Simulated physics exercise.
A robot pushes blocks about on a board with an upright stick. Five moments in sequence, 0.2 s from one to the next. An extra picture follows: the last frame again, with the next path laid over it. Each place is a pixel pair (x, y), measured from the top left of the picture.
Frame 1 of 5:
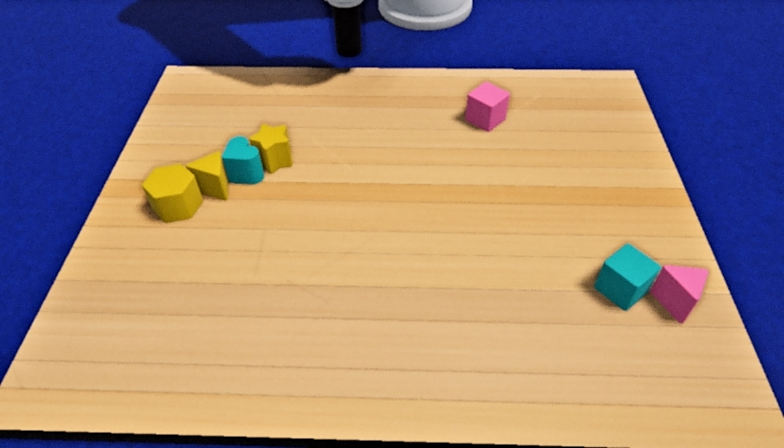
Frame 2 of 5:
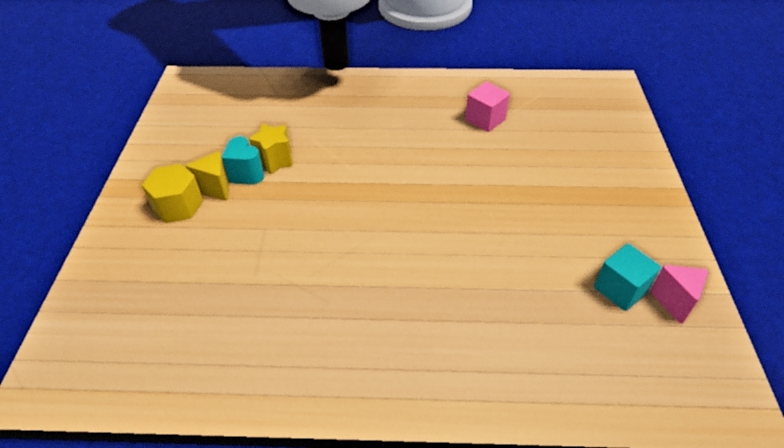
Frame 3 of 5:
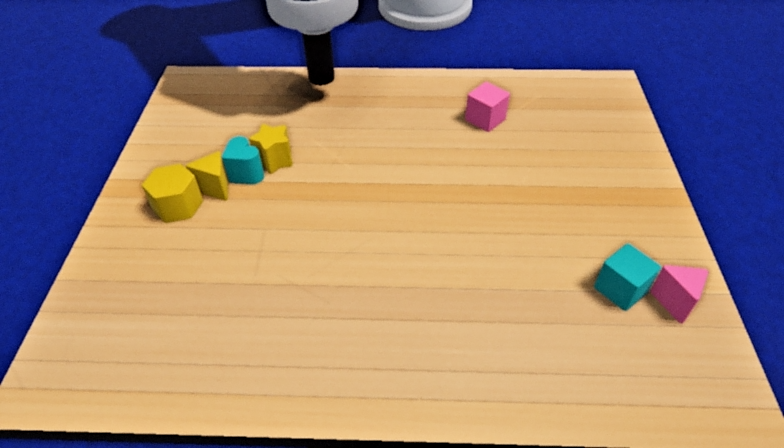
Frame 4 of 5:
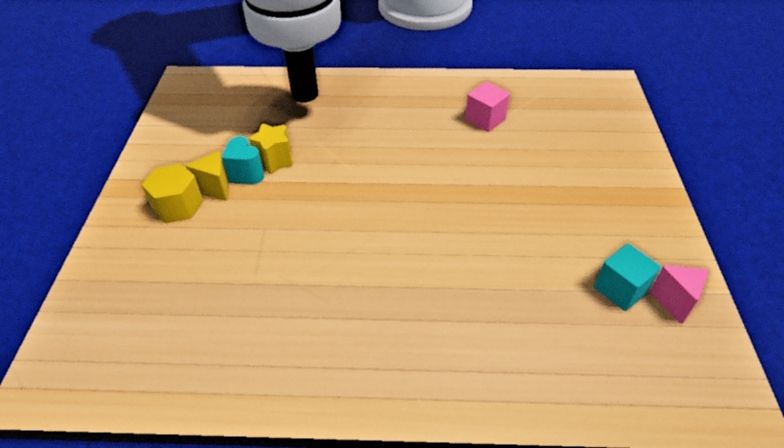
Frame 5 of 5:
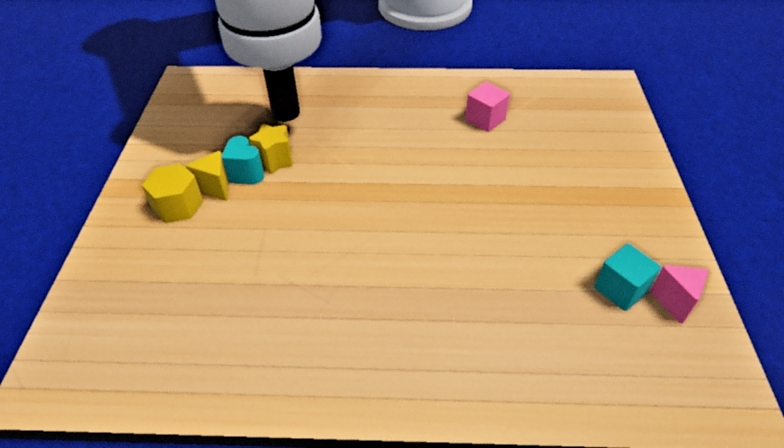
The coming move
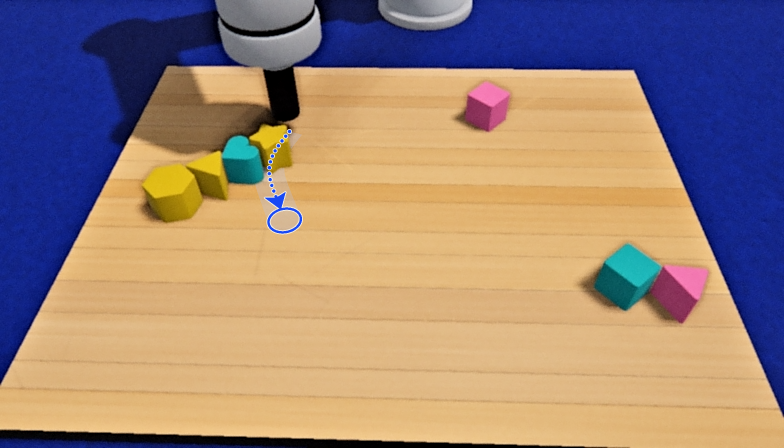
On a wooden board, a robot's black stick moves down-left toward a yellow star.
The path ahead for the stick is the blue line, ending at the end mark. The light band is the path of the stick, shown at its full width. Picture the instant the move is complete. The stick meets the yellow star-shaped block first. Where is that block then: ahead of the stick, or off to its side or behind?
Carried ahead at the end.
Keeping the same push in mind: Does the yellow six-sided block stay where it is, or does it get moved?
That block will keep its spot.
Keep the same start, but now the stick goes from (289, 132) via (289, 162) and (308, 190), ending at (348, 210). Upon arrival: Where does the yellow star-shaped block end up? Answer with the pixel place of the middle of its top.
Roughly at (269, 170).
Path on the board, from (289, 132) by way of (272, 158) and (273, 189) to (285, 220).
The first path, step by step. One third of the way, stick (267, 141); yellow triangular block (201, 166), turned 20° clockwise; turquoise heart (235, 161), turned 20° clockwise; yellow star-shaped block (266, 152), turned 15° anticlockwise.
Two thirds of the way, stick (269, 171); yellow triangular block (201, 167), turned 20° clockwise; turquoise heart (231, 174), turned 70° clockwise; yellow star-shaped block (270, 185), turned 20° anticlockwise.
At the end, stick (281, 202); yellow six-sided block in place; yellow triangular block (201, 167), turned 20° clockwise; turquoise heart (232, 175), turned 75° clockwise; yellow star-shaped block (280, 218), turned 15° anticlockwise.
